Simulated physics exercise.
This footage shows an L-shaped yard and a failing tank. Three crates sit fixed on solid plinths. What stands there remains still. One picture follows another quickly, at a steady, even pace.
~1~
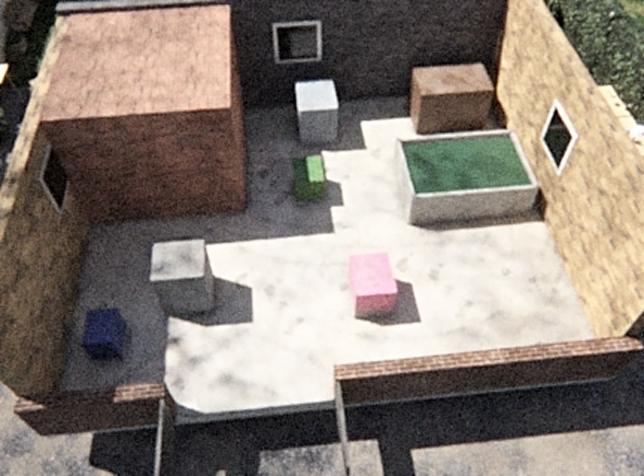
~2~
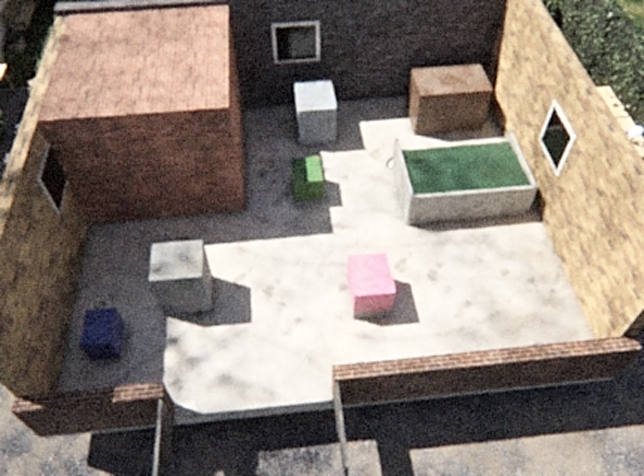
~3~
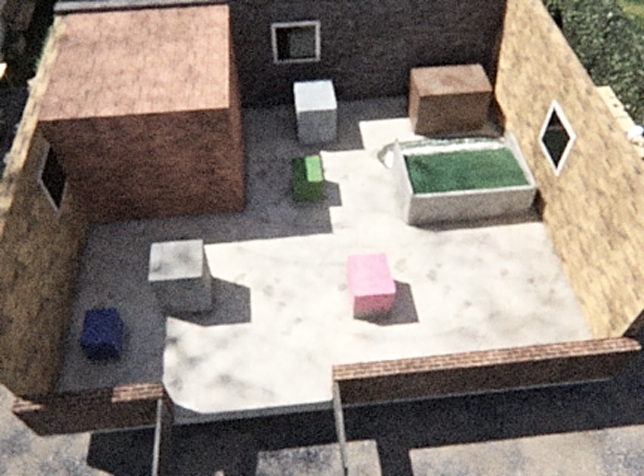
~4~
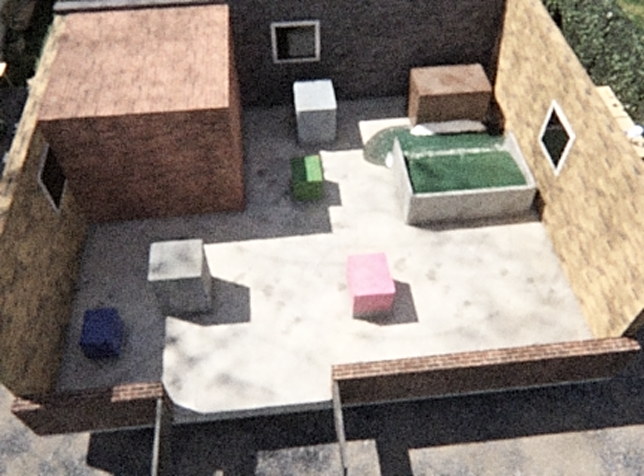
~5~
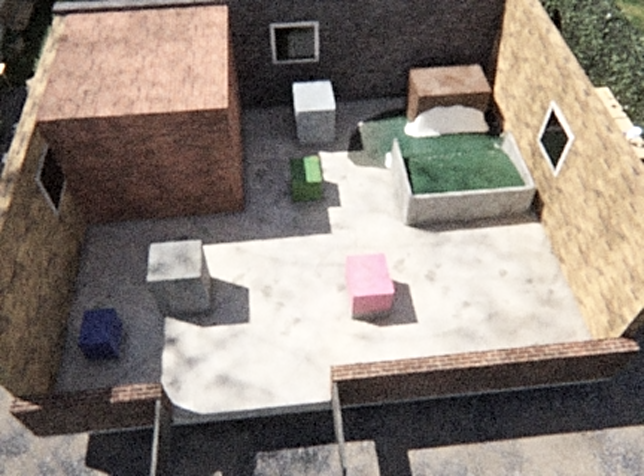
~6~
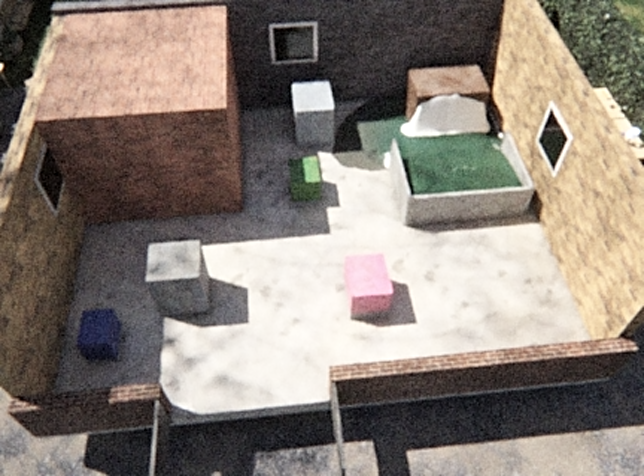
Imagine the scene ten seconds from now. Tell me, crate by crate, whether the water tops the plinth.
The pink crate never meets the water. The green crate meets the water. The blue crate never meets the water.
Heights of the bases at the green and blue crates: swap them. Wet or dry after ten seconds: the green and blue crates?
In that case the green crate is swamped, and the blue crate is unaffected.
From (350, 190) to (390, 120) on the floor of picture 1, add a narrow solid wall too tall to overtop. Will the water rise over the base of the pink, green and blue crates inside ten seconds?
In short: The pink one remains dry, the green one takes water, the blue one keeps dry.
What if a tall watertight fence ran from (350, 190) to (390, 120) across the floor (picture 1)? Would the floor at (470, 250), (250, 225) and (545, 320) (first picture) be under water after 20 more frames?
The first point comes out unwetted, the next unwetted, the last inundated.
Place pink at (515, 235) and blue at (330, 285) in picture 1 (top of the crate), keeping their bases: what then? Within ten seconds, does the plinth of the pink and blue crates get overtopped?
My reading: Pink is safe; blue ends up wet.
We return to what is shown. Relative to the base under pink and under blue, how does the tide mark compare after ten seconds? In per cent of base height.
Roughly 70 per cent, then 10 per cent.
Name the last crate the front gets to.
The blue one comes last.
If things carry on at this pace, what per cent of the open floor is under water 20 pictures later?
Estimated share: Around 35 %.
A moment on, water covers 15 % of the floor; the pink crate not reached, the green crate not reached, the blue crate not reached.
Next, water covers 25 % of the floor; the pink crate not reached, the green crate not reached, the blue crate not reached.
Then, water covers 35 % of the floor; the pink crate not reached, the green crate water round its plinth, the blue crate not reached.
Later, water covers 65 % of the floor; the pink crate water round its plinth, the green crate water round its plinth, the blue crate not reached.
In the end, water covers 80 % of the floor; the pink crate stayed above the water, the green crate was topped, the blue crate stayed above the water.
